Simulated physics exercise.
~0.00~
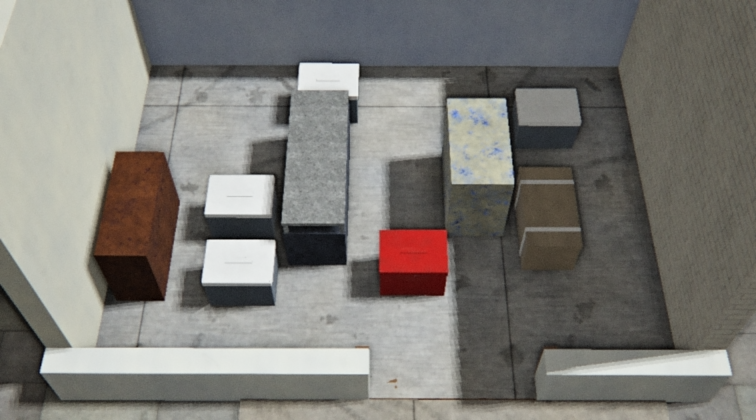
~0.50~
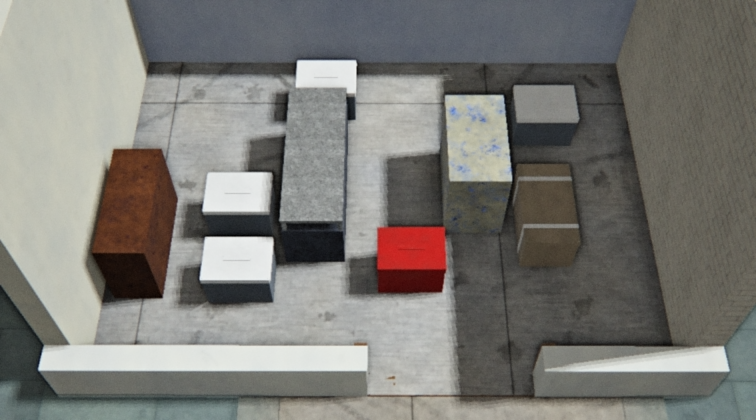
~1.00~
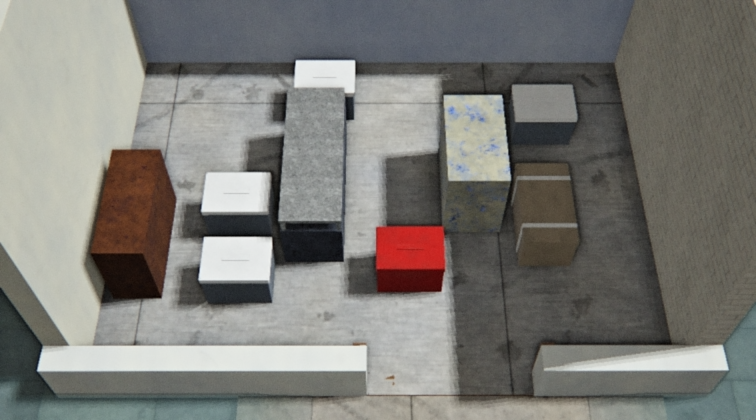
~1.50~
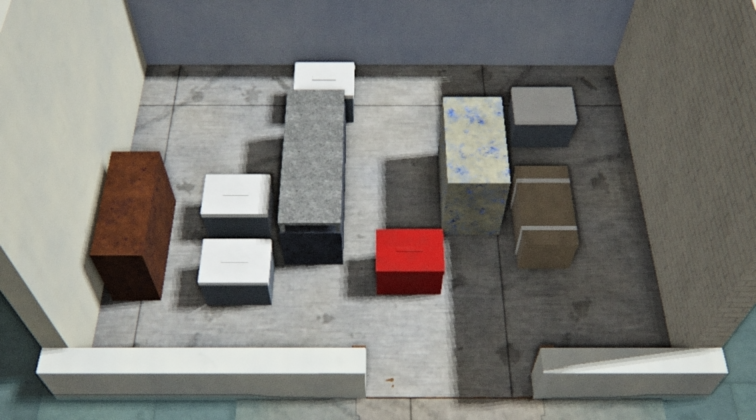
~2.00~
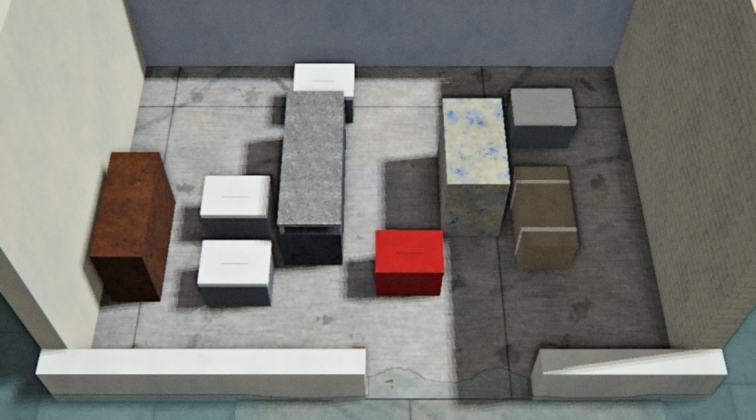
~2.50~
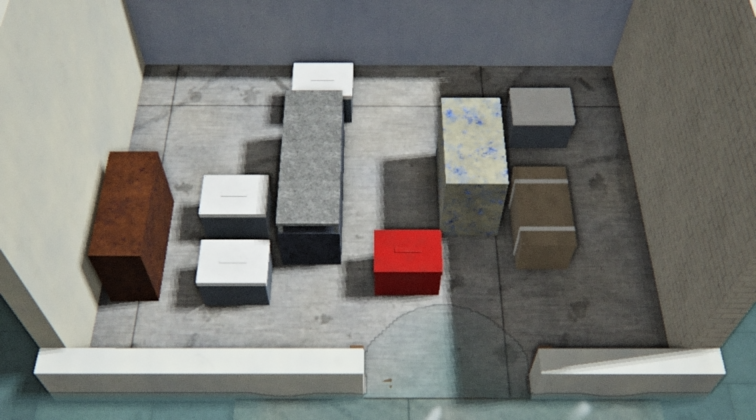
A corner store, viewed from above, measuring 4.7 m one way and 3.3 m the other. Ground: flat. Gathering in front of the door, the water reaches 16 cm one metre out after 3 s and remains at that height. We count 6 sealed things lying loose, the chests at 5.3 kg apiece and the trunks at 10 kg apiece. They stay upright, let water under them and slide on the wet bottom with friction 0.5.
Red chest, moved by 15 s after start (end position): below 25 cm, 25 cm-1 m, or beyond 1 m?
Goes a long way.
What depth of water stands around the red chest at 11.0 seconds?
Around 5 cm.
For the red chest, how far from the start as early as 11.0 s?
I'd guess some 250 cm by then.
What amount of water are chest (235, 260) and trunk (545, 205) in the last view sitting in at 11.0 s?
About 3 and 10 cm.
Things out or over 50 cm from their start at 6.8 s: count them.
Tally at that time: 2.
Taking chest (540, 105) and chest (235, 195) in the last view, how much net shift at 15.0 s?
First 120 cm, then 50 cm.
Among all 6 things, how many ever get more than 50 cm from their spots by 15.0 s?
The number is 6.
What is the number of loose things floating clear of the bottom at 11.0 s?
Count: 6.
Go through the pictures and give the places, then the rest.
In the first frame, the red chest at (413, 251), on the bottom; water covers 0.0 m2; 0 of 6 have shifted.
In the second frame, the red chest at (411, 248), on the bottom; 0.0 m2 under water; 0 of 6 have shifted.
In the third frame, the red chest at (410, 248), on the bottom; water covers 0.0 m2; 0 of 6 have shifted.
In the fourth frame, the red chest at (410, 250) rests on the ground; water covers 0.0 m2; 0 of 6 have shifted.
In the fifth frame, the red chest at (409, 251), on the bottom; water covers 0.0 m2; 0 of 6 have shifted.
In the sixth frame, the red chest at (408, 250), on the bottom; 0.6 m2 under water; 0 of 6 have shifted.
After 3.5 s the red chest is near (398, 211), 0.4 m from its start, aground; 0 afloat.
After 6.8 s the red chest is near (393, 53), 2.1 m from its start, afloat; 3 afloat.
After 11.0 s the red chest is near (258, 71), 2.4 m from its start, afloat; 6 afloat.
After 15.0 s the red chest is near (193, 143), 2.1 m from its start, afloat; 6 afloat.
